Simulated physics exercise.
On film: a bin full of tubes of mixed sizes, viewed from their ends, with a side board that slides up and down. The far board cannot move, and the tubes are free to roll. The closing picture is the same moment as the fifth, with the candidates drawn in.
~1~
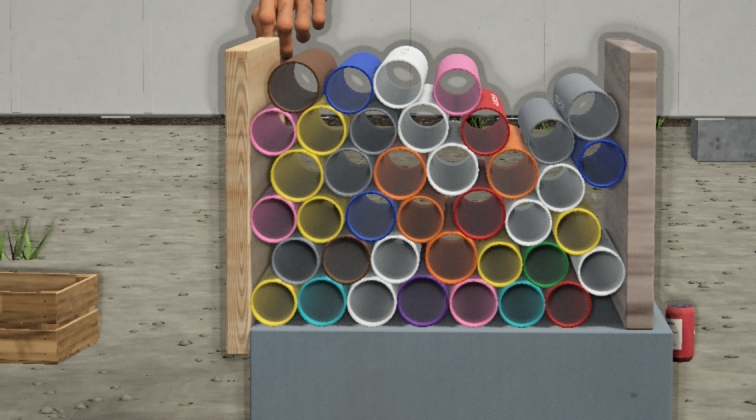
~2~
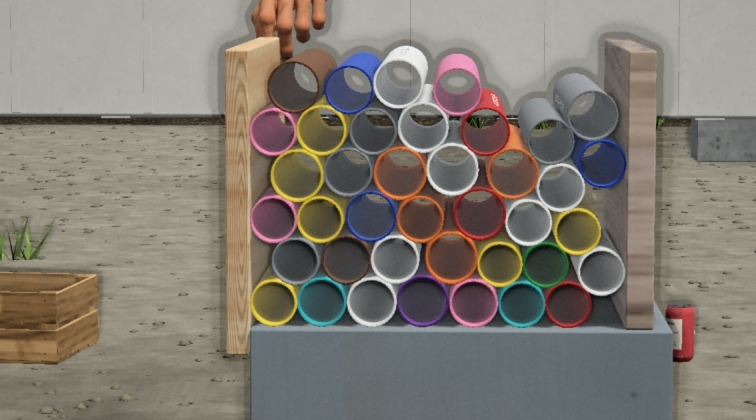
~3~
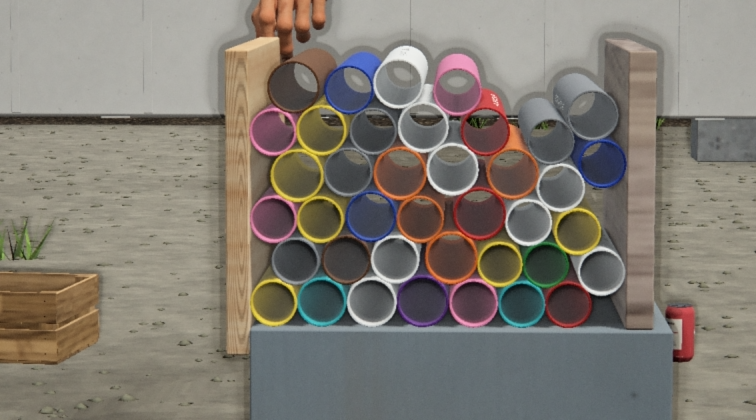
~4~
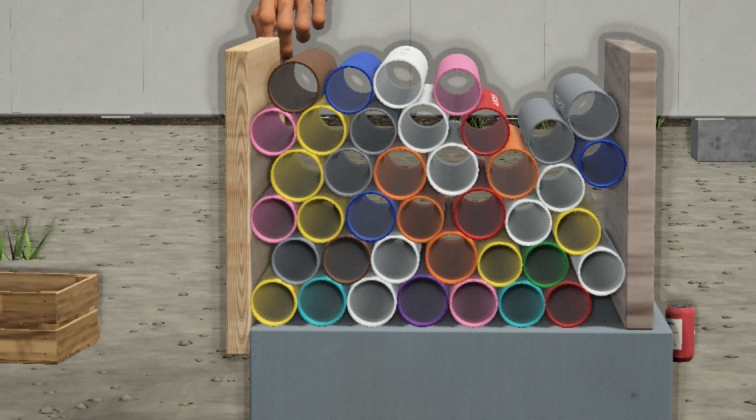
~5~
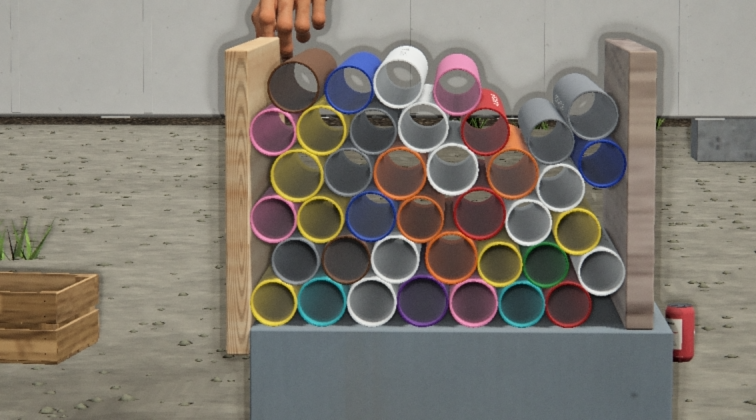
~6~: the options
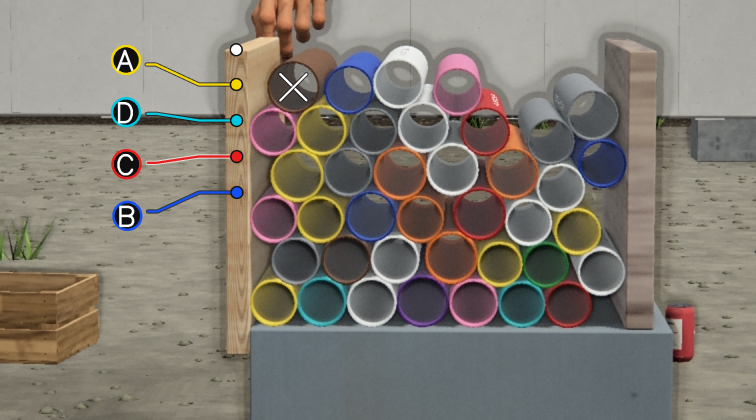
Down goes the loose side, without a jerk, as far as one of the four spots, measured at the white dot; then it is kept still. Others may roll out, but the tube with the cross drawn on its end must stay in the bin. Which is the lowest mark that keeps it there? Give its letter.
Stop at C.
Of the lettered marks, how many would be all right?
Three of the four.
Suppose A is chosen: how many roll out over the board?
At A the number is none.
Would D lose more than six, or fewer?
Fewer than six.
On the marked copy, A at (237, 84); B at (237, 192); C at (237, 157); D at (237, 121); the cross at (293, 87); the white dot at (237, 50).
Taking C. A third of the way, top of the board (249, 105).
Two thirds of the way, top of the board (249, 156).
When it is over, top of the board (249, 156), none out over the board, the crossed one still inside.
As for the rest, A keeps the crossed one inside; B lets the crossed one out; D keeps the crossed one inside.
